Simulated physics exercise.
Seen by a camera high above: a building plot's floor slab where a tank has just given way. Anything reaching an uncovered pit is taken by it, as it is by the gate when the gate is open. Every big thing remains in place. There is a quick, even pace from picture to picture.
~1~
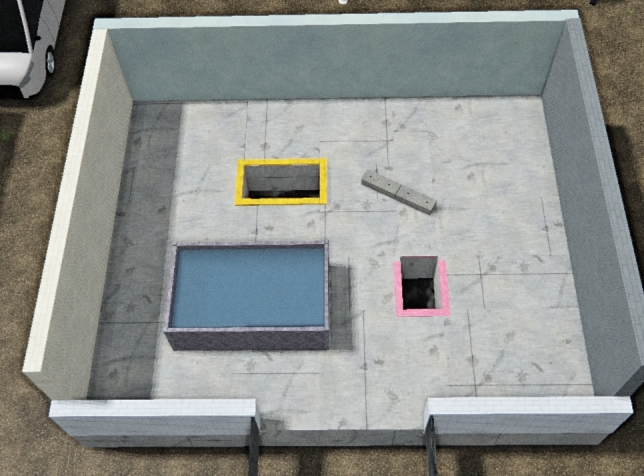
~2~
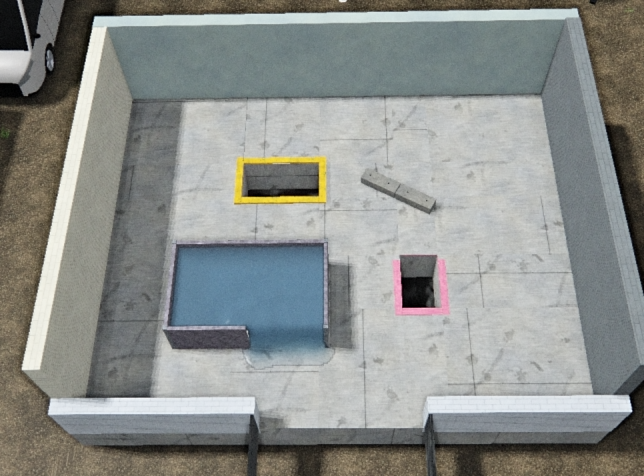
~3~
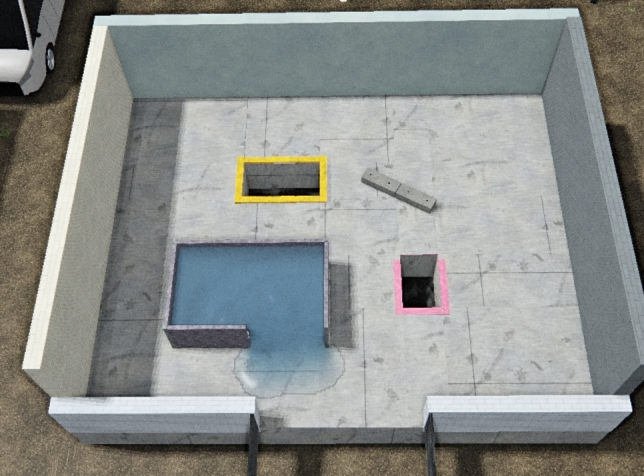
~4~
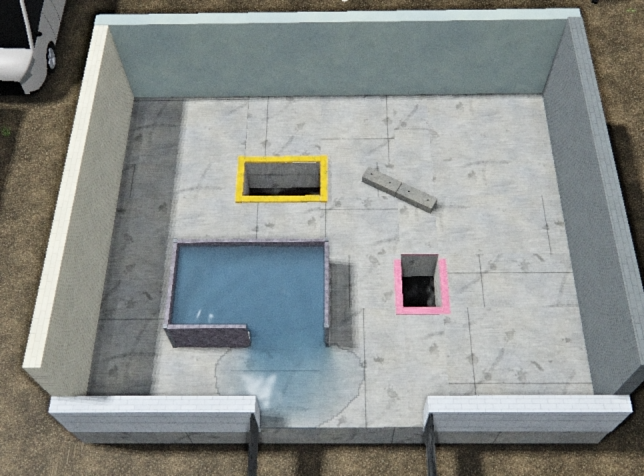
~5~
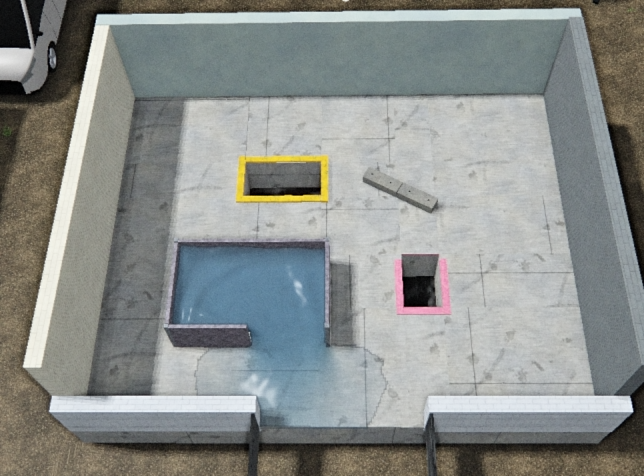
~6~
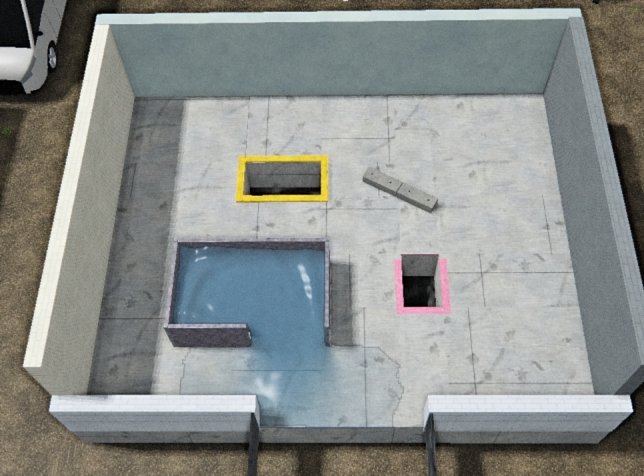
On a walled concrete floor, a tank's front opens and water spreads toward the gateway.
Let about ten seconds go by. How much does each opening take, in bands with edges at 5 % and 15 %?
One by one: The gate ends up high - past fifteen per cent. The pink pit ends up low - beneath five per cent. The yellow pit ends up low - beneath five per cent.
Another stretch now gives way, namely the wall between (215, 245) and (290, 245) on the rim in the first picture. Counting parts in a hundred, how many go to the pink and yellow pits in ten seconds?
In percent: Pink 4, yellow 40.
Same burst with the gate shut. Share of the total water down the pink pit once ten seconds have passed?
Pink pit, per cent: 4.
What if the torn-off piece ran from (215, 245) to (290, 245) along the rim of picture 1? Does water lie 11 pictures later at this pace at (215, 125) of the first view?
Short answer - sodden.
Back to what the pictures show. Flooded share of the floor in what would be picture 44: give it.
Some 25 per cent.
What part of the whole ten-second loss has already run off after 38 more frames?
It should be close to 85 percent by then.
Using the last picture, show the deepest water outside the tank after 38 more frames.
Look close to (259, 411).
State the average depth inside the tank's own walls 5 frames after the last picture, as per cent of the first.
Close to 62 %.
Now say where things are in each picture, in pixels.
In the first picture, the open tank at (249, 287) is whole and still.
In the second picture, the front is at (328, 357), out from the gap at (287, 340).
In the third picture, water pours out at (287, 339) and has run to (251, 389).
In the fourth picture, the front is at a hidden place, out from the gap at (288, 339).
In the fifth picture, the front is at a hidden place, out from the gap at (288, 339).
In the sixth picture, water pours out at (288, 338) and has run to a hidden place.
A moment on, water covers 10 % of the floor; the gate 18 %, the pink pit 0 %, the yellow pit 0 %.
Next, water covers 15 % of the floor; the gate 35 %, the pink pit 0 %, the yellow pit 0 %.
Then, water covers 20 % of the floor; the gate 52 %, the pink pit 0 %, the yellow pit 0 %.
Later, water covers 25 % of the floor; the gate 67 %, the pink pit 0 %, the yellow pit 0 %.
In the end, water covers 25 % of the floor; the gate 77 %, the pink pit 0 %, the yellow pit 0 %.
